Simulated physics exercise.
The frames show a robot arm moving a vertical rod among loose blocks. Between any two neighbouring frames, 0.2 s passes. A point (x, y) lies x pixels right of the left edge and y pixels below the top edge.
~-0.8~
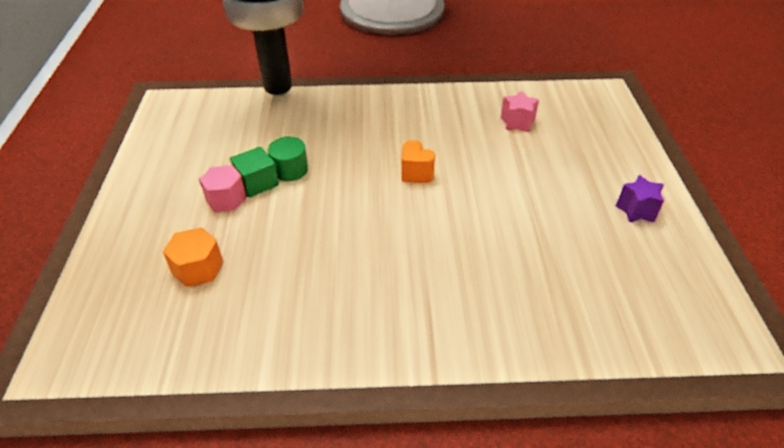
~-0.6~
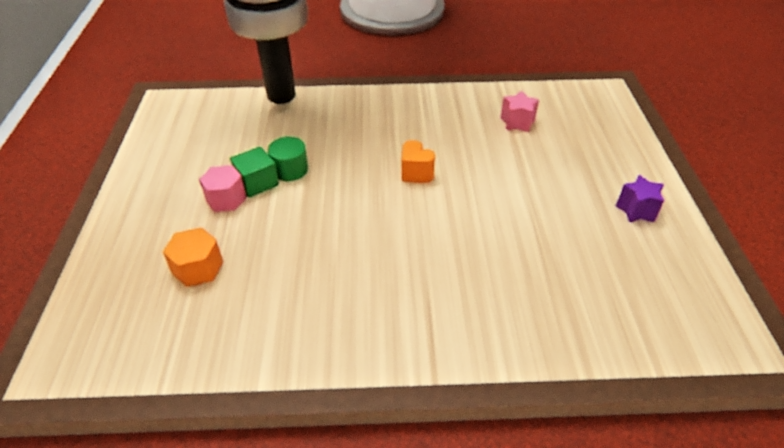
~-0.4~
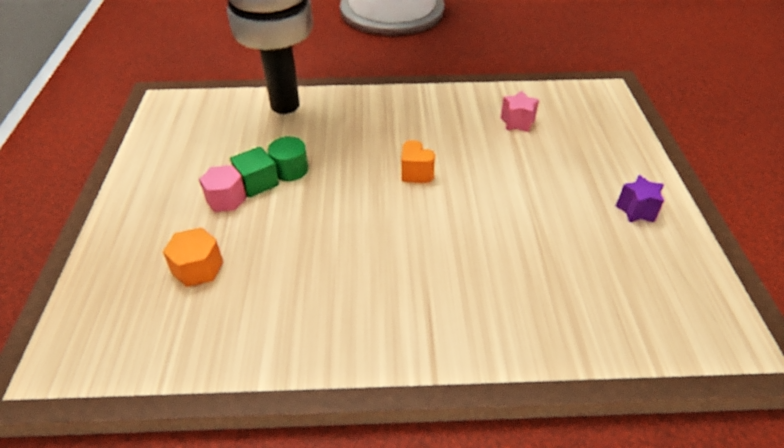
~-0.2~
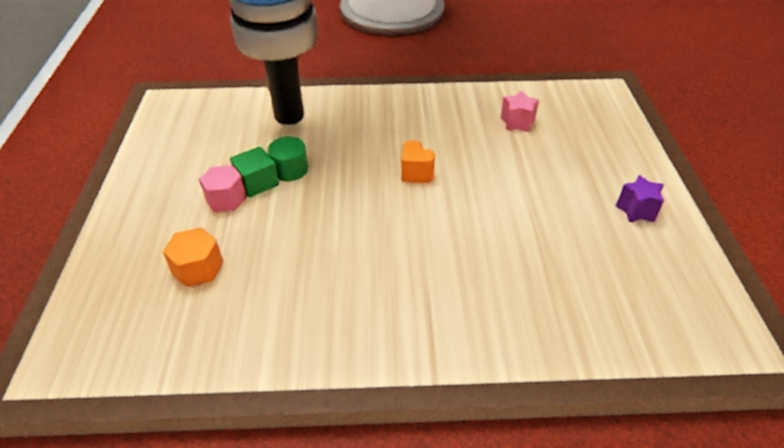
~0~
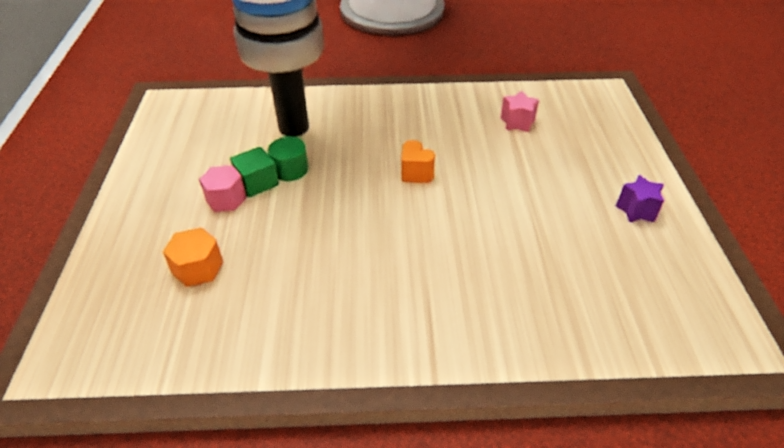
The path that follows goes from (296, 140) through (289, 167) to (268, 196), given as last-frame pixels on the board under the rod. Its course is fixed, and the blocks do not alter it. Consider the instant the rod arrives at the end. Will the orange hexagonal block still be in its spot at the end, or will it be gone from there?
By the time the path is finished, it has hardly shifted at all.
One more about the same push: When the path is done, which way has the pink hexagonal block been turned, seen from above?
Viewed from above, clockwise.
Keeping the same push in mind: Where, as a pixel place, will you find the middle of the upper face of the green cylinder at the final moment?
The green cylinder ends near (286, 192).
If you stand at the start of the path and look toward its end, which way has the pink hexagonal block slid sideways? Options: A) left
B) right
B - right.
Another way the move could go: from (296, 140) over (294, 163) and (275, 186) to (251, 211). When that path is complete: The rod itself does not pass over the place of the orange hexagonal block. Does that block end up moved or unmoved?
That block remains where it is.
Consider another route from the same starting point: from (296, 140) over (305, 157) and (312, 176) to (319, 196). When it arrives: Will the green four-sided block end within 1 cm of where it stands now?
The answer is no.
On the path given first. Halfway along, rod at (287, 157); pink hexagonal block at (211, 180), turned 25° clockwise; green four-sided block at (248, 172), turned 20° clockwise; green cylinder at (286, 168).
At the end, rod at (265, 185); orange hexagonal block unmoved; pink hexagonal block at (186, 190), turned 50° clockwise; green four-sided block at (224, 191), turned 40° clockwise; green cylinder at (286, 192).
